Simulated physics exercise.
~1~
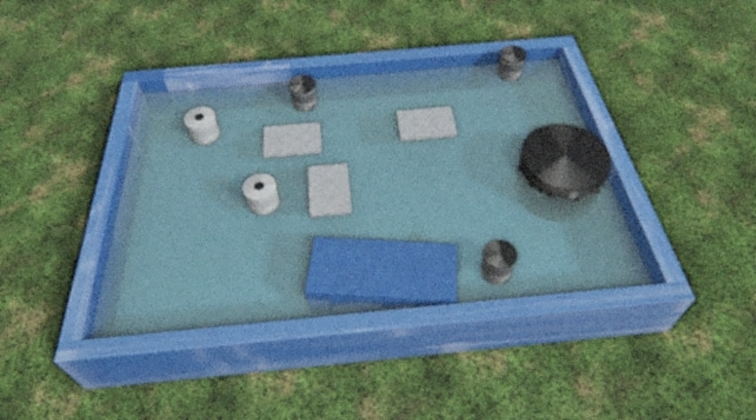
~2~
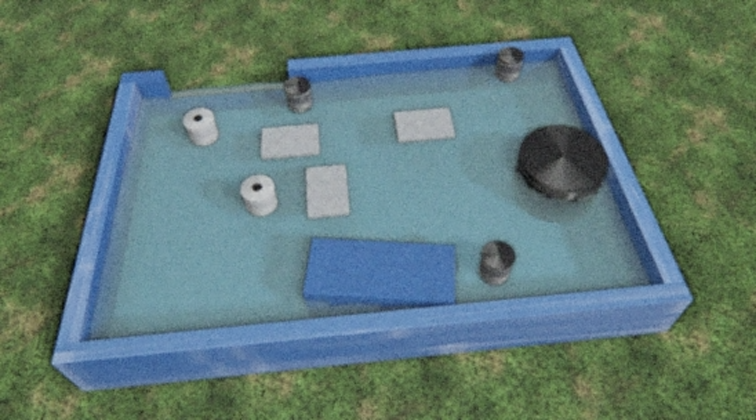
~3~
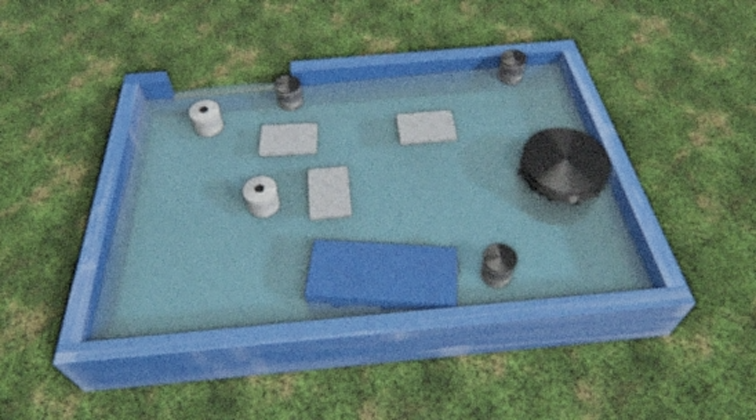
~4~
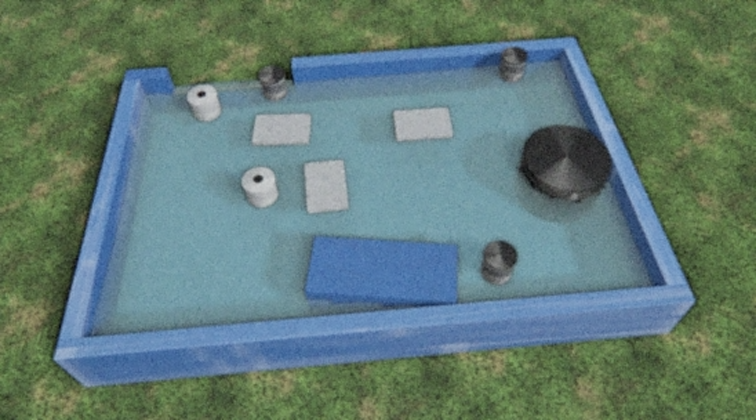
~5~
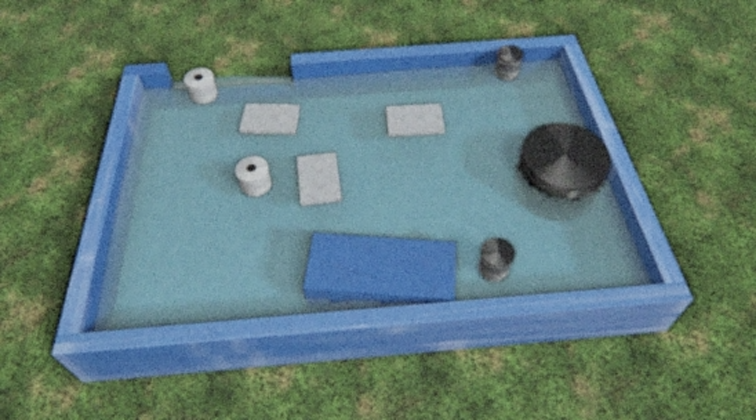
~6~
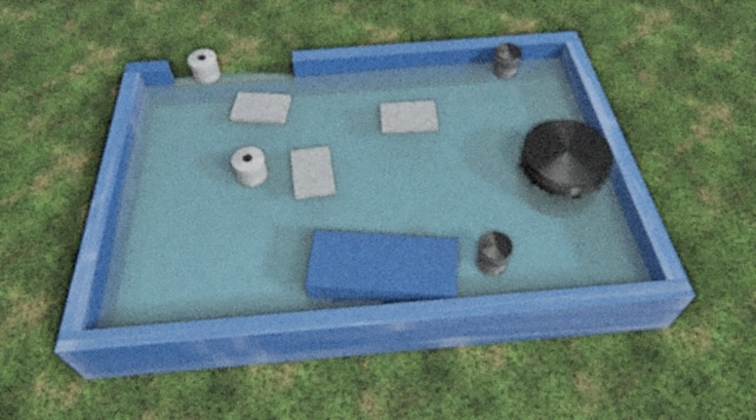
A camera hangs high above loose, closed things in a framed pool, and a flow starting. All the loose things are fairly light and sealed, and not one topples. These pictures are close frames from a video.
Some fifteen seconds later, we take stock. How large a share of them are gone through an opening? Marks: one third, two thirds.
My prediction is the high band.
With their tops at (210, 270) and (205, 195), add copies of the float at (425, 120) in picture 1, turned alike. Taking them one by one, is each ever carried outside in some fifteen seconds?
Well, the first one never leaves, but the second one leaves.
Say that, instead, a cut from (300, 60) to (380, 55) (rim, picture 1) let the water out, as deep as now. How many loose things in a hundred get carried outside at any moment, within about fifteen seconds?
Close to 60 %, I think.
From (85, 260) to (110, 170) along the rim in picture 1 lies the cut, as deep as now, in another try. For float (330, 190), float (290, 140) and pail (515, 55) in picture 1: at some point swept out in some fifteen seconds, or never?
Taking them one after another, flushed away, then flushed away, then held back.
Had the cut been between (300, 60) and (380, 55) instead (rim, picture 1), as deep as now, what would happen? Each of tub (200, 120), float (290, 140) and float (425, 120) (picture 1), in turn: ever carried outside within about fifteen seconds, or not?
Outcome for each, in the order asked: Flushed / flushed / flushed.
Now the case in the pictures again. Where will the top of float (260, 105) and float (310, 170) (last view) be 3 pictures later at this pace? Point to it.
(238, 74) and (283, 169).
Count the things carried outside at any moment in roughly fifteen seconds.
The answer is 6.
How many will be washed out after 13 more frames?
3.
A moment on, 2 of 8 are out; 6 afloat.
Next, 3 of 8 are out; 5 afloat.
Later, 6 of 8 are out; 2 afloat.
In the end, 6 of 8 are out; 2 afloat.
